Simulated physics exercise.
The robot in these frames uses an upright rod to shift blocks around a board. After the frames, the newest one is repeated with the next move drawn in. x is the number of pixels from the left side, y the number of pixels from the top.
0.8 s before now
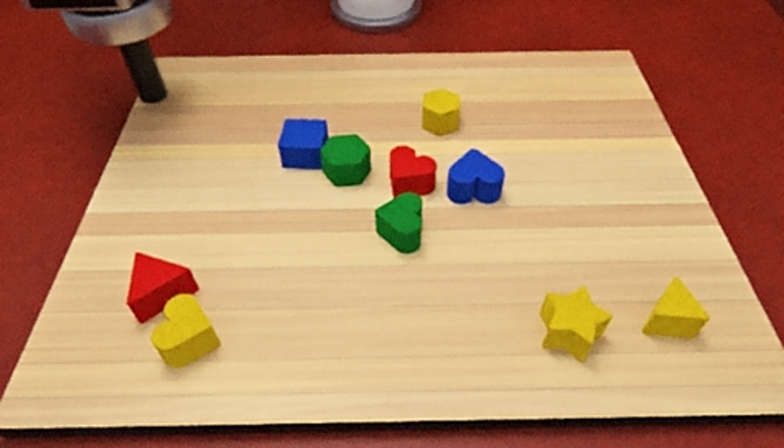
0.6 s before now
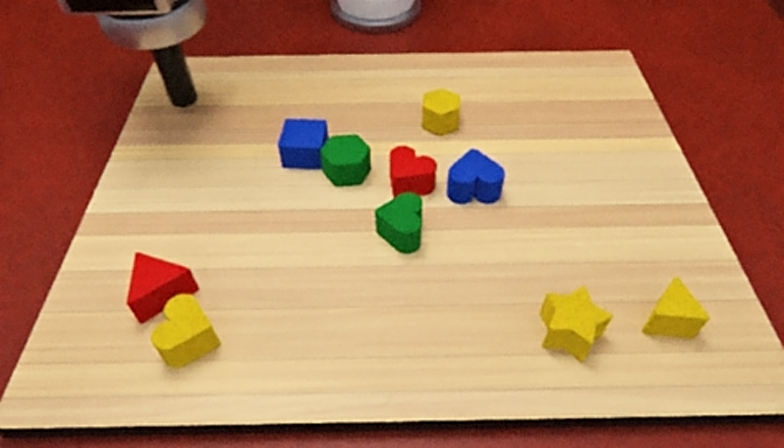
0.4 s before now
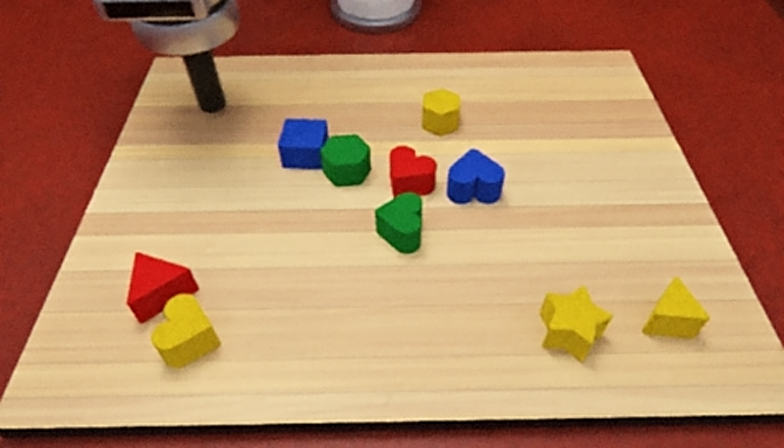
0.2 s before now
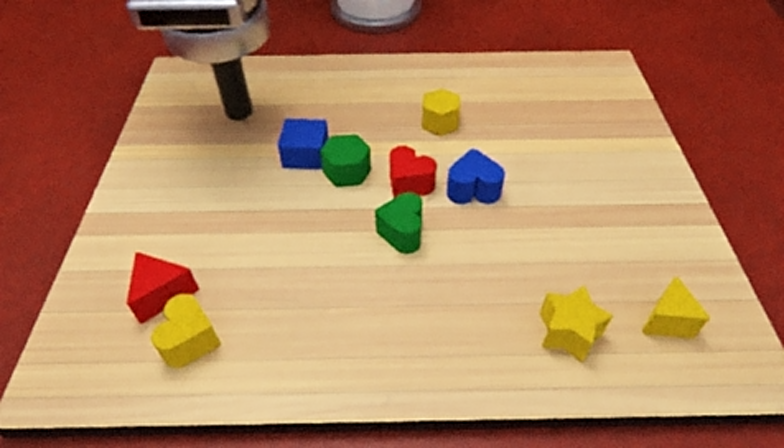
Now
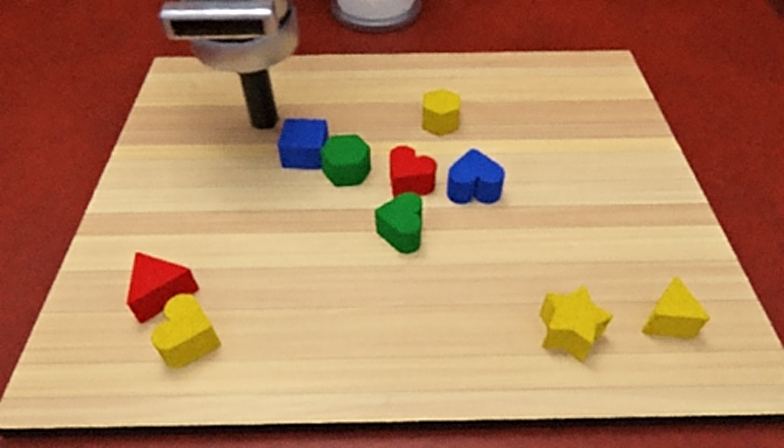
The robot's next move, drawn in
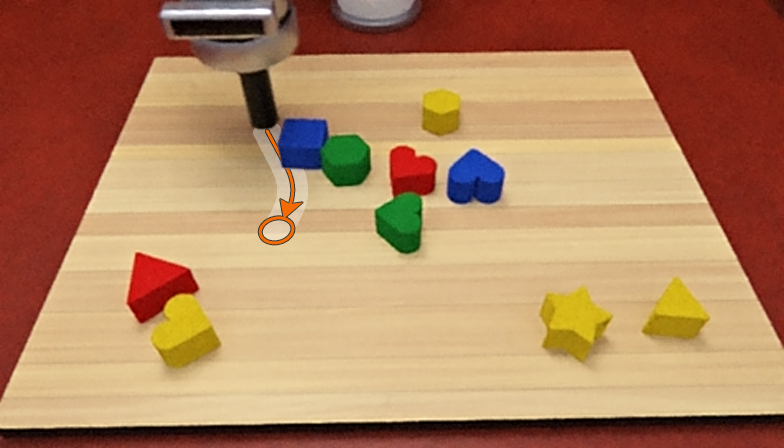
Robot rod moving right and slightly down along the board's upper left, nearing the blue block while all the blocks stay still.
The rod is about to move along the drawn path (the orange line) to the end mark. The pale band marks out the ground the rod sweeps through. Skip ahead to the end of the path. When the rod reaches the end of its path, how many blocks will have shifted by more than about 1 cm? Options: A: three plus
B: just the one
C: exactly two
C - exactly two.
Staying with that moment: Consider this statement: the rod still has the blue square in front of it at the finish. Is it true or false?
False - the claim does not hold.
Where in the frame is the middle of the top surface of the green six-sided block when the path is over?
In the picture, that point is around (372, 153).
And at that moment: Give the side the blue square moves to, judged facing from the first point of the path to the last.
To the path's left.
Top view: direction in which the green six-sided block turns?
Viewed from above: Anti-clockwise.
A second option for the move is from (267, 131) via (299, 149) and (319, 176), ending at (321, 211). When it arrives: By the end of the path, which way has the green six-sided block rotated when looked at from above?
It turns counter-clockwise.
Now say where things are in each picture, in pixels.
In the first picture, rod's lower end (154, 96); blue square (303, 132); green six-sided block (345, 149); red heart (410, 162).
In the second picture, rod (184, 100); blocks still.
In the third picture, rod (213, 105); blocks still.
In the fourth picture, rod (240, 112); blocks still.
In the fifth picture, rod (265, 121); blue square (303, 132); green six-sided block (345, 149); red heart (410, 162).
Drawn move, from (267, 131) over (282, 159) and (293, 192) to (277, 230).
On the path given first. One third of the way, rod (281, 150); blue square (316, 139); green six-sided block (357, 152), turned 15° anticlockwise.
Two thirds of the way, rod (291, 183); blue square (326, 149), turned 15° anticlockwise; green six-sided block (372, 153), turned 35° anticlockwise; red heart (416, 161).
At the end, rod (274, 220); blue square (326, 149), turned 15° anticlockwise; green six-sided block (372, 153), turned 35° anticlockwise; red heart (416, 161).
